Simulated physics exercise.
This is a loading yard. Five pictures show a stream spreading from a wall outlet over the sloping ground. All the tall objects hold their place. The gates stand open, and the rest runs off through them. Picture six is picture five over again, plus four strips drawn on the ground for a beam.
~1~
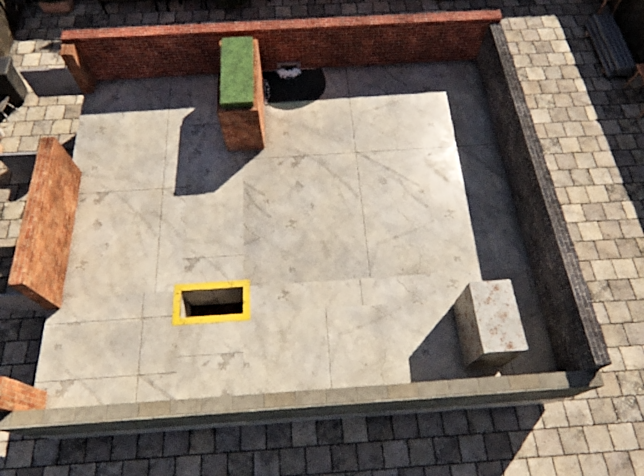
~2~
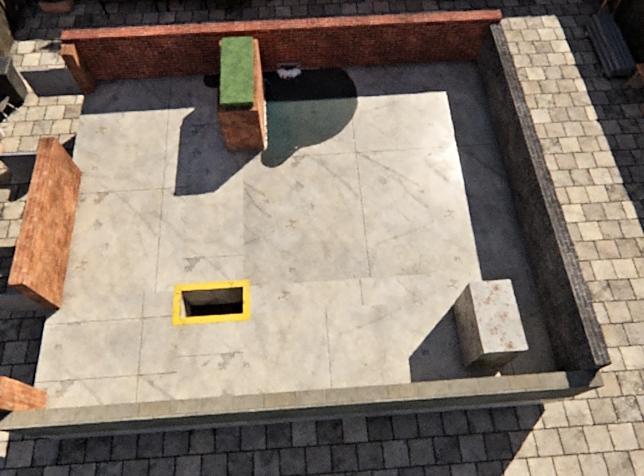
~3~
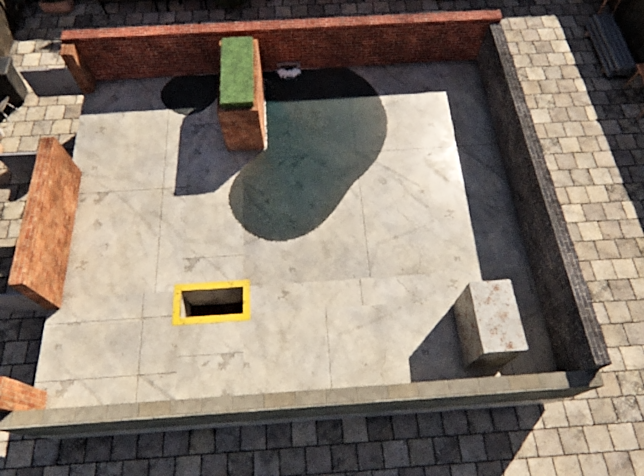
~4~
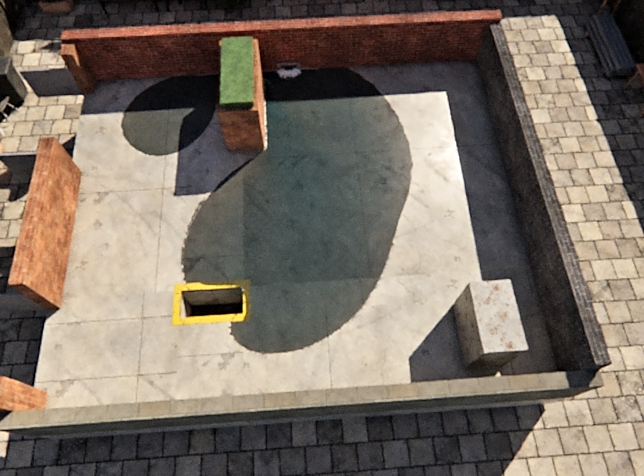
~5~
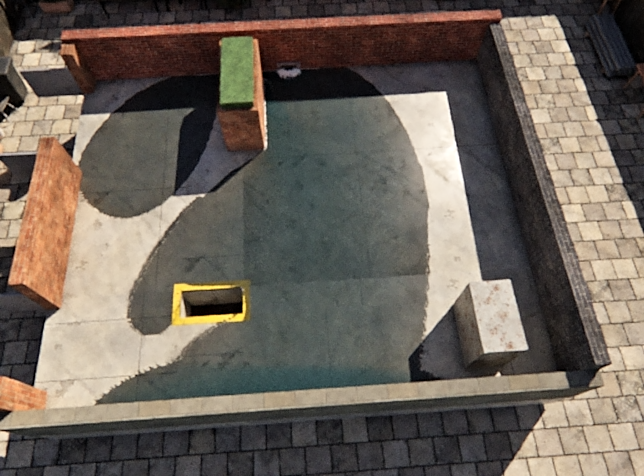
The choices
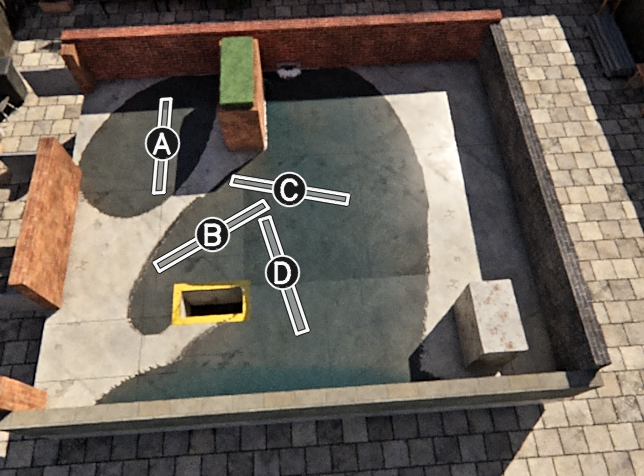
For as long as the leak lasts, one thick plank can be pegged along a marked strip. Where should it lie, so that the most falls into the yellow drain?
Choose A.
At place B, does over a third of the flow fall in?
No.
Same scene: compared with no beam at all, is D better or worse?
It is worse.
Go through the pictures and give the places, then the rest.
Outfall at (289, 66); yellow drain at (212, 302); open gate at (54, 349); open gate at (88, 131); water covers 2 % of the ground and shows as far out as (275, 104); yellow drain still dry.
Water covers 7 % of the ground and shows as far out as (268, 157); yellow drain still dry.
Water covers 17 % of the ground and shows as far out as (292, 234); yellow drain still dry.
Water covers 34 % of the ground and shows as far out as (244, 343); yellow drain taking water.
49 % of the ground is wet; yellow drain taking water.
On the marked copy, A from (158, 192) to (166, 99); B from (156, 267) to (265, 204); C from (232, 180) to (347, 199); D from (264, 218) to (302, 332).
Choosing A, about 25 % of the stream runs into the yellow drain, about 74 % out by the gates.
Choosing B, about 18 % of the stream runs into the yellow drain, about 81 % out by the gates.
Choosing C, about 16 % of the stream runs into the yellow drain, about 84 % out by the gates.
Choosing D, about 16 % of the stream runs into the yellow drain, about 82 % out by the gates.
